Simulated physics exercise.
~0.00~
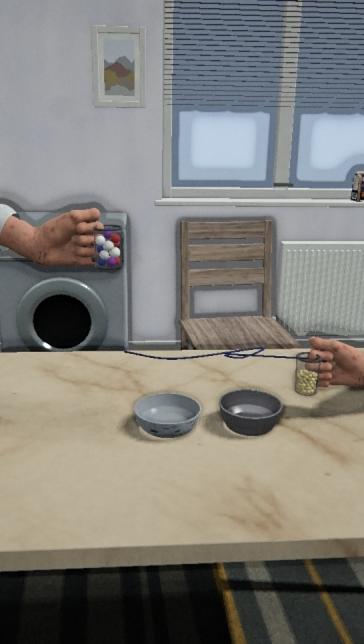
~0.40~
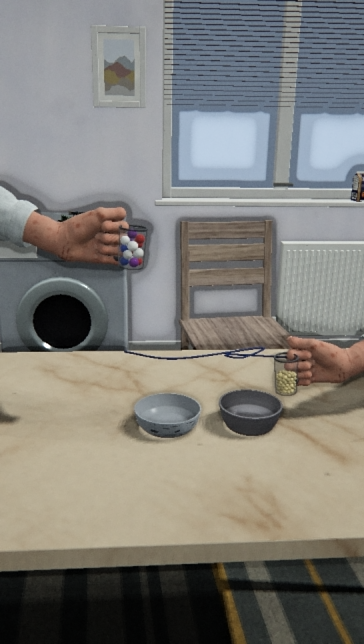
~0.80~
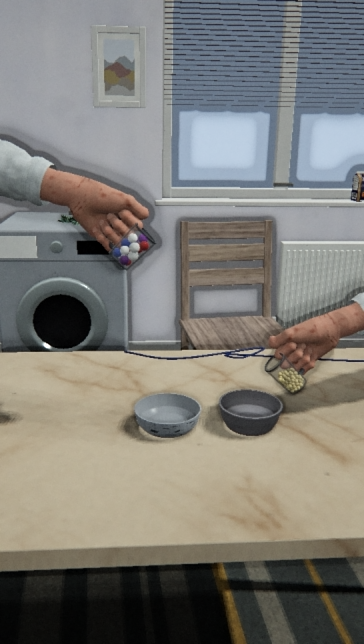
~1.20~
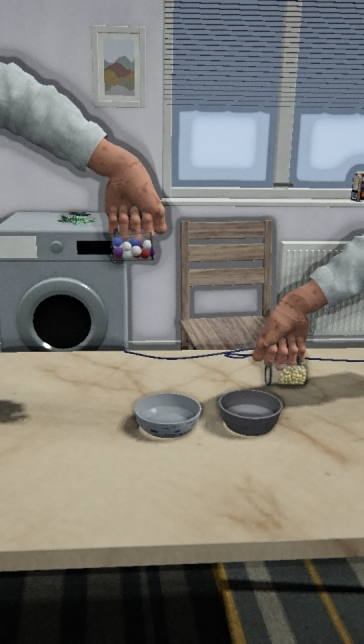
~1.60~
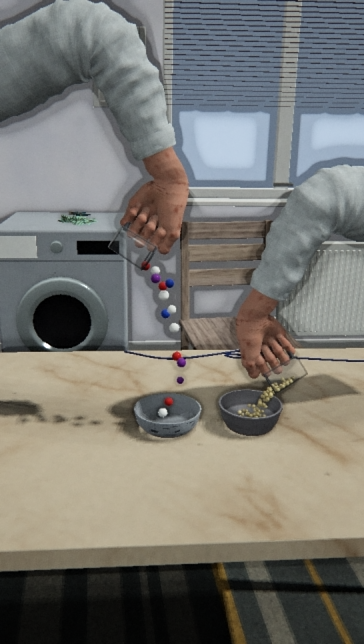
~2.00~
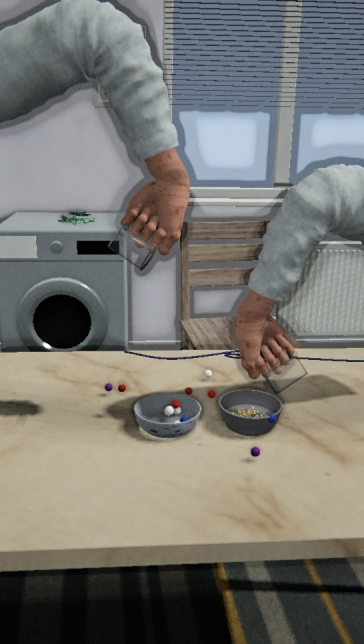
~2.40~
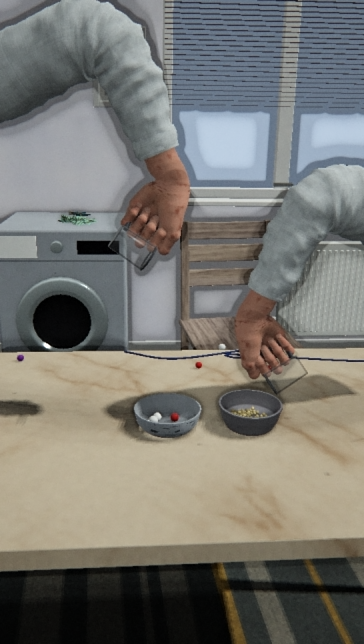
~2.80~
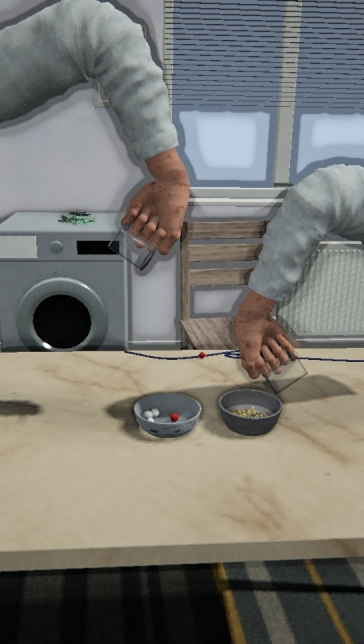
Two hands in pale grey sleeves, each holding a clear cup, move inward over a cream marbled table, seen from the front in a room with a washing machine, wooden chair and radiator. The left cup holds red, white and blue balls high above a light grey bowl; the right holds small yellowish pieces lower, near a dark grey bowl. Both cups tip over and pour. The balls drop in a long stream, and many bounce out and scatter across the table. Finally, a few balls remain in the left bowl, while the yellowish pieces all rest in the right.
